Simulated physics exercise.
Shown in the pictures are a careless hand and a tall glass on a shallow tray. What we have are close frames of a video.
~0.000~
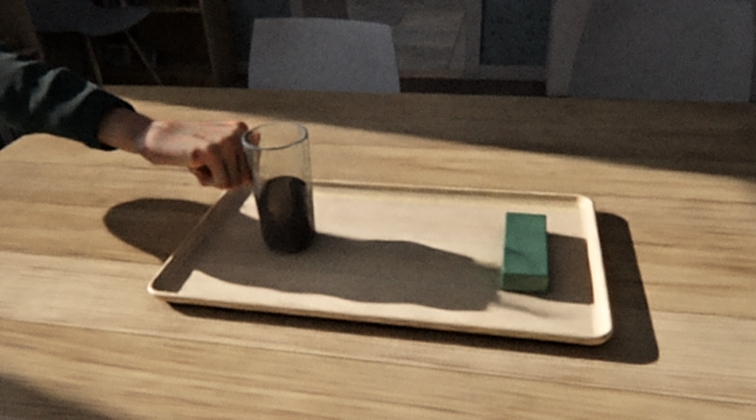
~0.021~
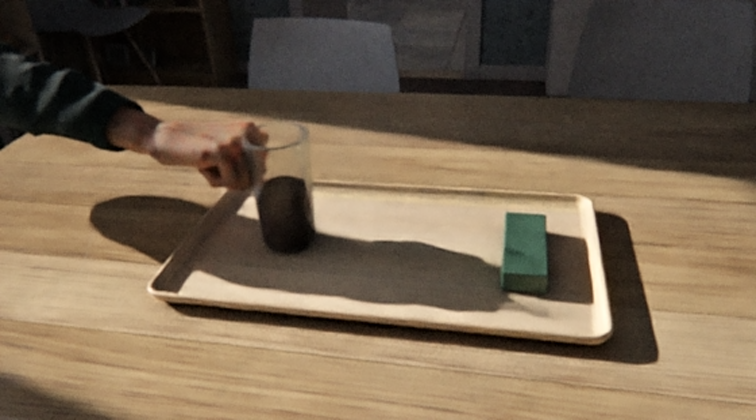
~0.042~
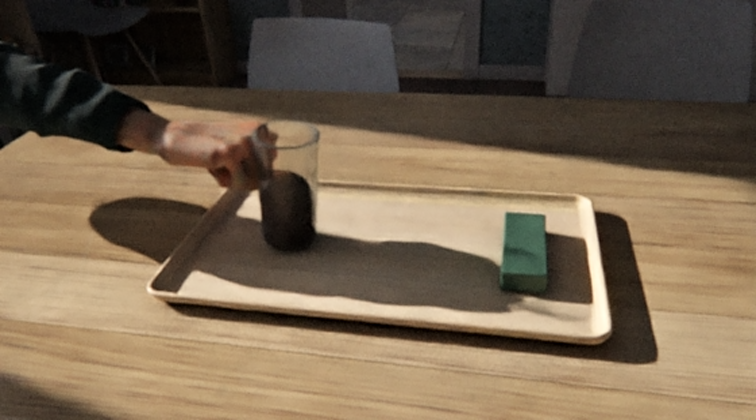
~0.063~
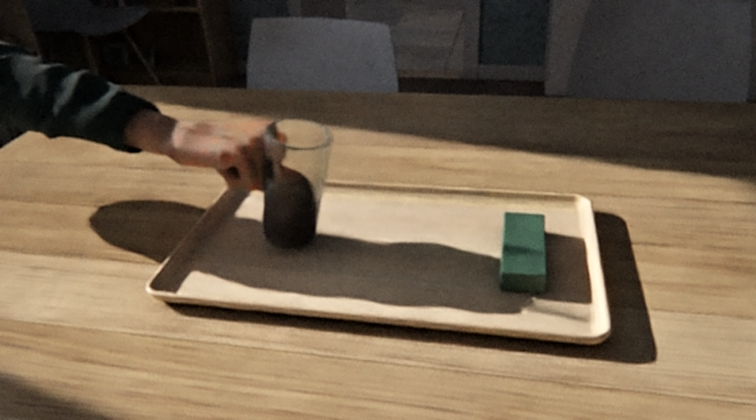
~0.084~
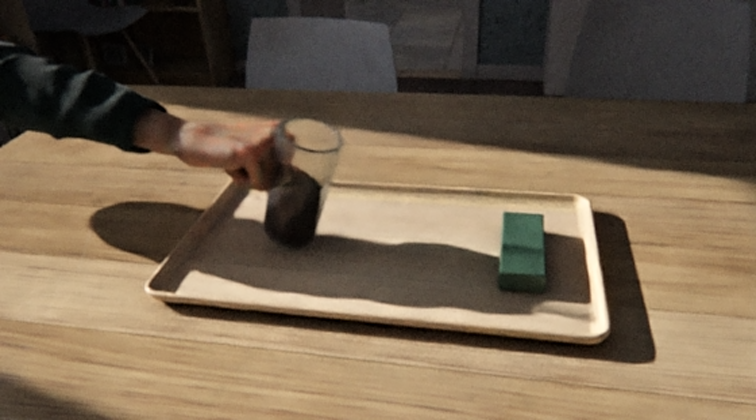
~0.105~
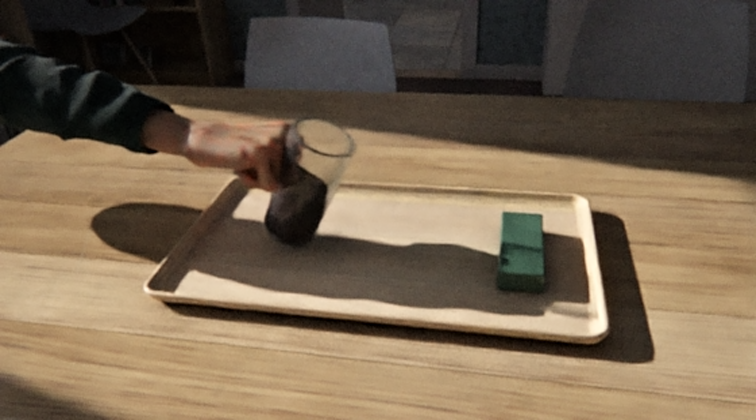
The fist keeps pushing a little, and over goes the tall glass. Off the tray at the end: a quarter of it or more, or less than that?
Less than a quarter ends up off the tray.
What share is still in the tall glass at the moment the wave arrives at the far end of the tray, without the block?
About 55 %.
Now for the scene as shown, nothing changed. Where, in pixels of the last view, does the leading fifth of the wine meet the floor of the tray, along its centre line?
I'd mark it somewhere close to pixel (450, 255).
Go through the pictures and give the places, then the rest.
It leans 0°; its right rim is at (304, 138); the wine meets the walls at (261, 183) and (308, 186); the tray's far rim is at (599, 257); a block is fixed to the tray further along, in the first picture.
It leans 0°; its right rim is at (305, 138); the wine meets the walls at (260, 183) and (308, 186), in the second picture.
It leans 6°; its right rim is at (316, 140); the wine meets the walls at (266, 169) and (309, 186), in the third picture.
It leans 12°; its right rim is at (328, 142); the wine meets the walls at (271, 156) and (317, 192), in the fourth picture.
It leans 18°; its right rim is at (340, 146); the wine meets the walls at (277, 172) and (324, 189), in the fifth picture.
It leans 24°; its right rim is at (352, 151); the wine meets the walls at (278, 184) and (325, 189), in the sixth picture.
A moment on, the tall glass is falling and 100 per cent is in the glass, 0 on the tray and 0 above or beyond its rim.
Next, the tall glass lies on its side and 81 per cent is in the glass, 16 on the tray and 4 above or beyond its rim.
Then the tall glass lies on its side and 39 per cent is in the glass, 40 on the tray and 21 above or beyond its rim.
Later the tall glass lies on its side and 22 per cent is in the glass, 70 on the tray and 9 above or beyond its rim.
Finally, 93 per cent is held by tray and glass, 7 is off the tray.
